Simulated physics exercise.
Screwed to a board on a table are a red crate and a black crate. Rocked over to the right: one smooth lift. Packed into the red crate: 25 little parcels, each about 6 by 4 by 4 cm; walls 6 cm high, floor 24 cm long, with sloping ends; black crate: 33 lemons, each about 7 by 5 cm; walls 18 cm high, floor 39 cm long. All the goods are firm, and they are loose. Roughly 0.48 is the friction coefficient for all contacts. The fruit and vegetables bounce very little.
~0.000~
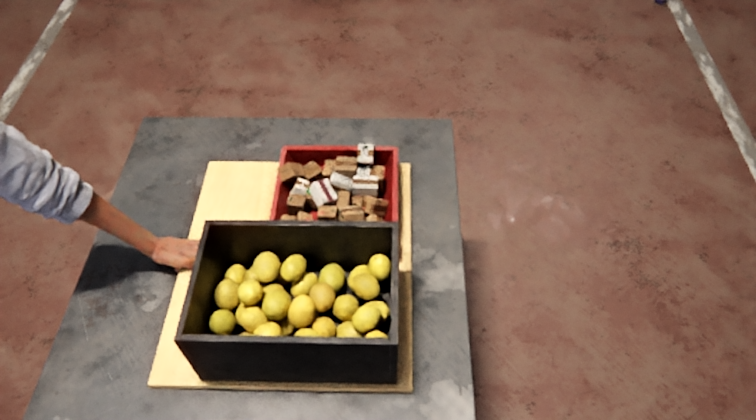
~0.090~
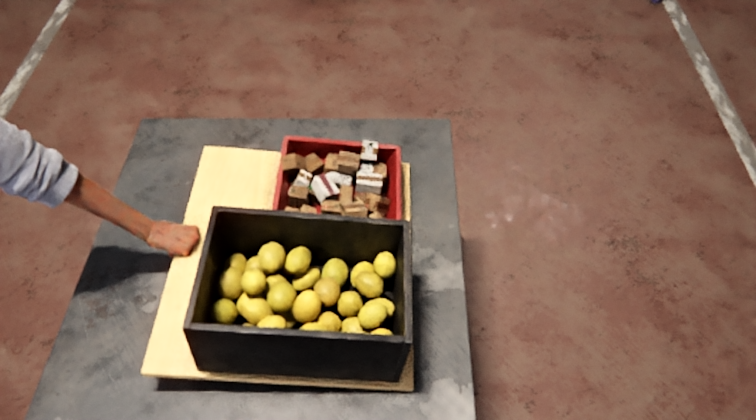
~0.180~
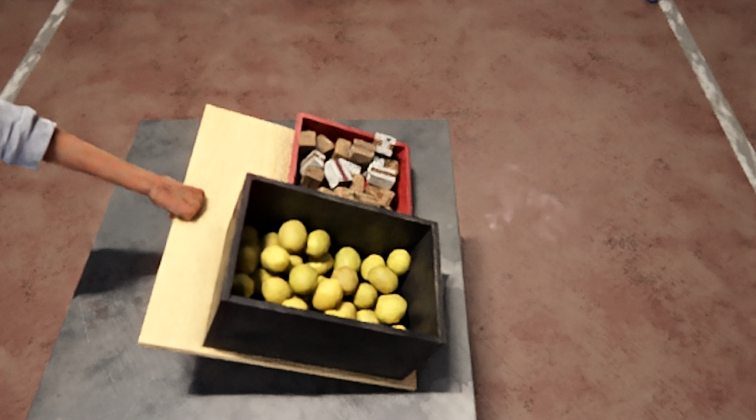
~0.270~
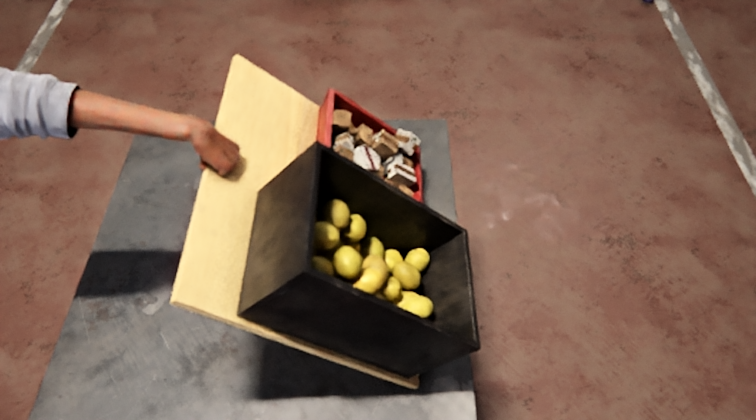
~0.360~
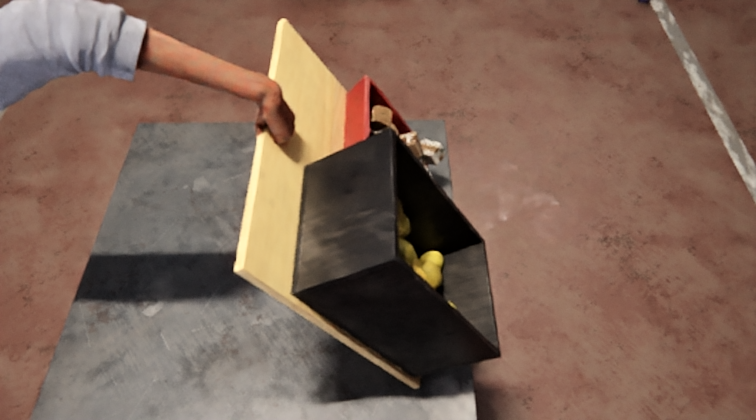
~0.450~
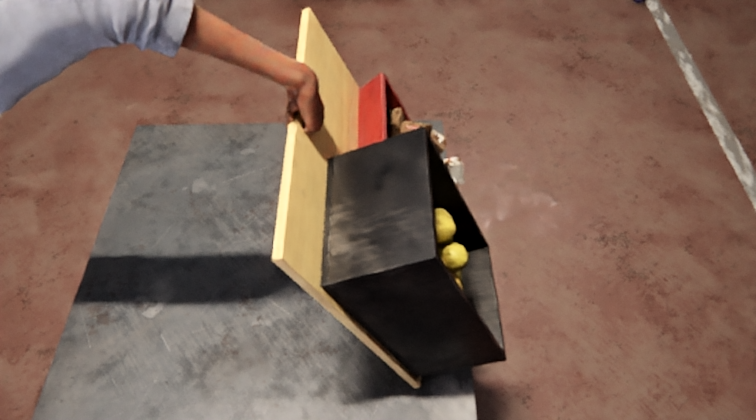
A board carrying a red crate of little parcels and a black crate of yellow fruit was tilted steeply rightward by a hand; the fruit shifted right, then a few parcels came out.
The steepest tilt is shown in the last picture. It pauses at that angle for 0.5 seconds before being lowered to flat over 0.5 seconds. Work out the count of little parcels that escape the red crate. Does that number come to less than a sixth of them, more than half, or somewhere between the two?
More than half.
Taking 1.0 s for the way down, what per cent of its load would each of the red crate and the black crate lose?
Then the red crate sheds 70 %, while the black crate sheds 30 %.
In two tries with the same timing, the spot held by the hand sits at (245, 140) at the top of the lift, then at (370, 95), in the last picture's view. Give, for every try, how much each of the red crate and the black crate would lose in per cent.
Red crate: 20 %, then 90 %; black crate: 0 %, then 60 %.
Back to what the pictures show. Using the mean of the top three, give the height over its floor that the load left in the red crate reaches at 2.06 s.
I'd say some 6 cm high.
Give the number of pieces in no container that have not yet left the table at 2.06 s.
Roughly 2.
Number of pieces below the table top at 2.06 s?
About 25.
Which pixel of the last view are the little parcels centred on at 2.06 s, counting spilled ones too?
Their middle is at about (473, 339).
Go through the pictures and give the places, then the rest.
In the first picture (places track the rim corner closest to us here, unless another is named; the camera moves round a little), red crate (by its farthest rim corner) (286, 147); black crate (391, 341); tipped 0°; all still inside.
Red crate (288, 138); black crate (405, 339); tipped 7°, in the second picture.
Black crate (439, 339); tipped 23°, in the third picture.
Black crate (476, 344); tipped 43°, in the fourth picture.
Black crate (498, 352); tipped 59°, in the fifth picture.
Black crate (505, 355); tipped 66°; 4 out, the lowest parcel at (454, 171), in the sixth picture.
After 0.71 s, tilt 66°; the red crate is down by 13 of 25 and the black crate is down by 8 of 33.
After 1.03 s, tilt 61°; the red crate is down by 13 of 25 and the black crate is down by 9 of 33.
After 1.48 s, tilt 0°; the red crate is down by 16 of 25 and the black crate is down by 10 of 33.
Outcome (at 2.06 s), the red crate is down by 16 of 25 and the black crate is down by 10 of 33. Asked share, 16 of 25, 64 per cent.
